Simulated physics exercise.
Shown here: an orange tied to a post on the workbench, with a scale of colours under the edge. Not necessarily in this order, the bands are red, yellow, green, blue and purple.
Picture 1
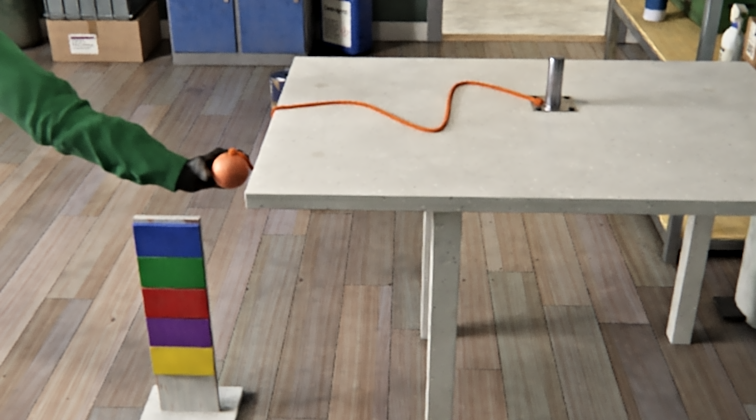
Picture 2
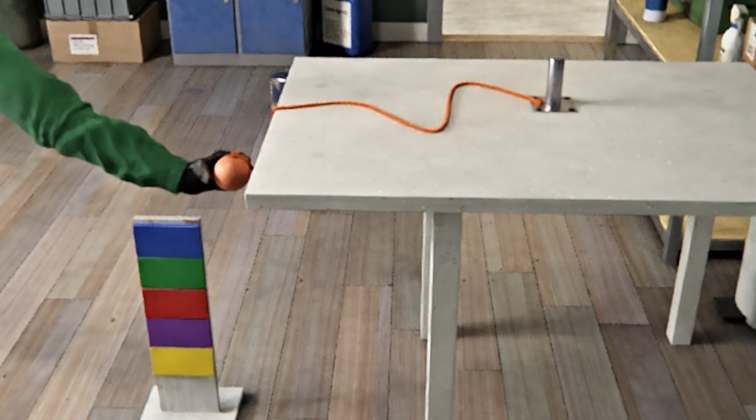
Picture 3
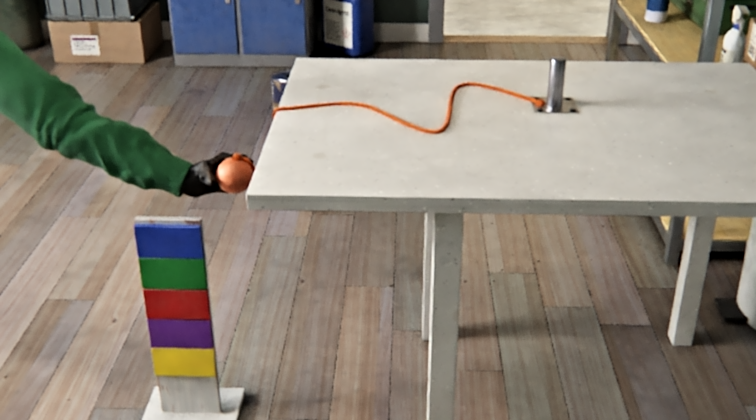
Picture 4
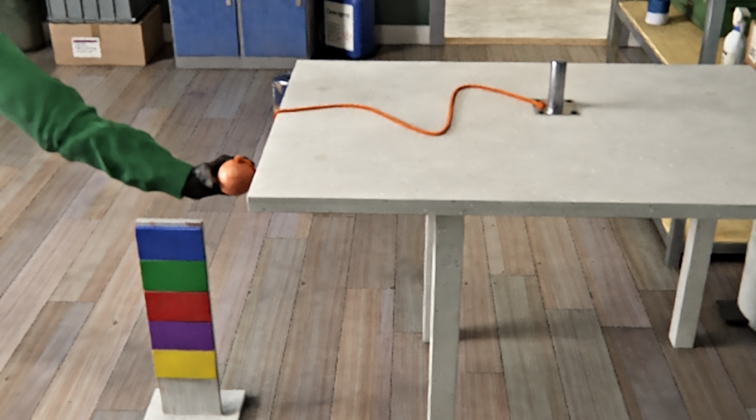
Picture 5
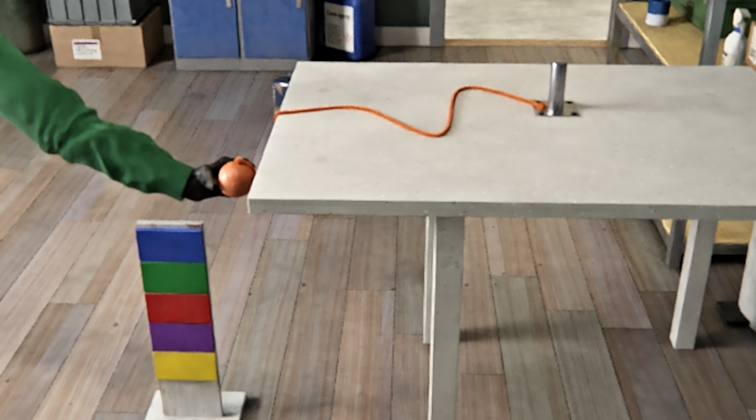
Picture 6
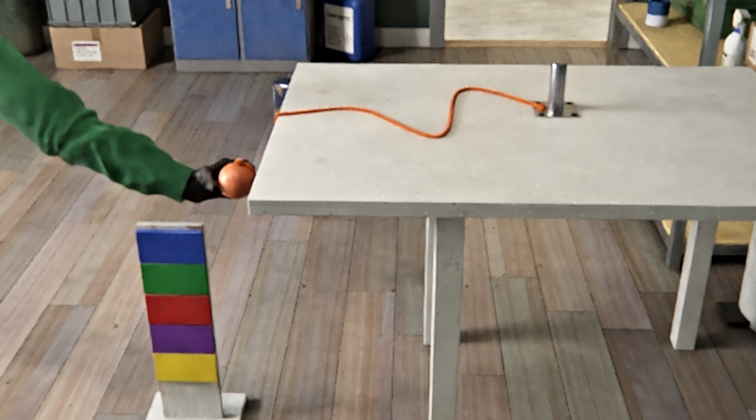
A gloved hand in a green sleeve holding an orange tied to a corded post, barely moving beside the workbench above coloured bands.
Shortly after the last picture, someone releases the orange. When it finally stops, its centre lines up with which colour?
Yellow.
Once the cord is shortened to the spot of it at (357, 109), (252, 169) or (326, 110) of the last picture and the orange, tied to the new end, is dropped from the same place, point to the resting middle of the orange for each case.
In turn, (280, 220) for the first, (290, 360) for the second and (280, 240) for the third.
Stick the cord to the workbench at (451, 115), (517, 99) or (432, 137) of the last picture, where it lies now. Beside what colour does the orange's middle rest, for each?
Taking the three tries in turn, you'd get red, yellow and green.
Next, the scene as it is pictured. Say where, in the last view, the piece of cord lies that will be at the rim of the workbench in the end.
It is around (412, 130).
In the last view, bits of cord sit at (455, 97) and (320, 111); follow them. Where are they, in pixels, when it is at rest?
Point one: (418, 111); point two: (285, 220).
Early on, orange near (296, 341); level with yellow.
Midway, orange near (297, 347); level with yellow.
Finally, orange near (294, 353); level with yellow. The cord holds its middle at yellow.
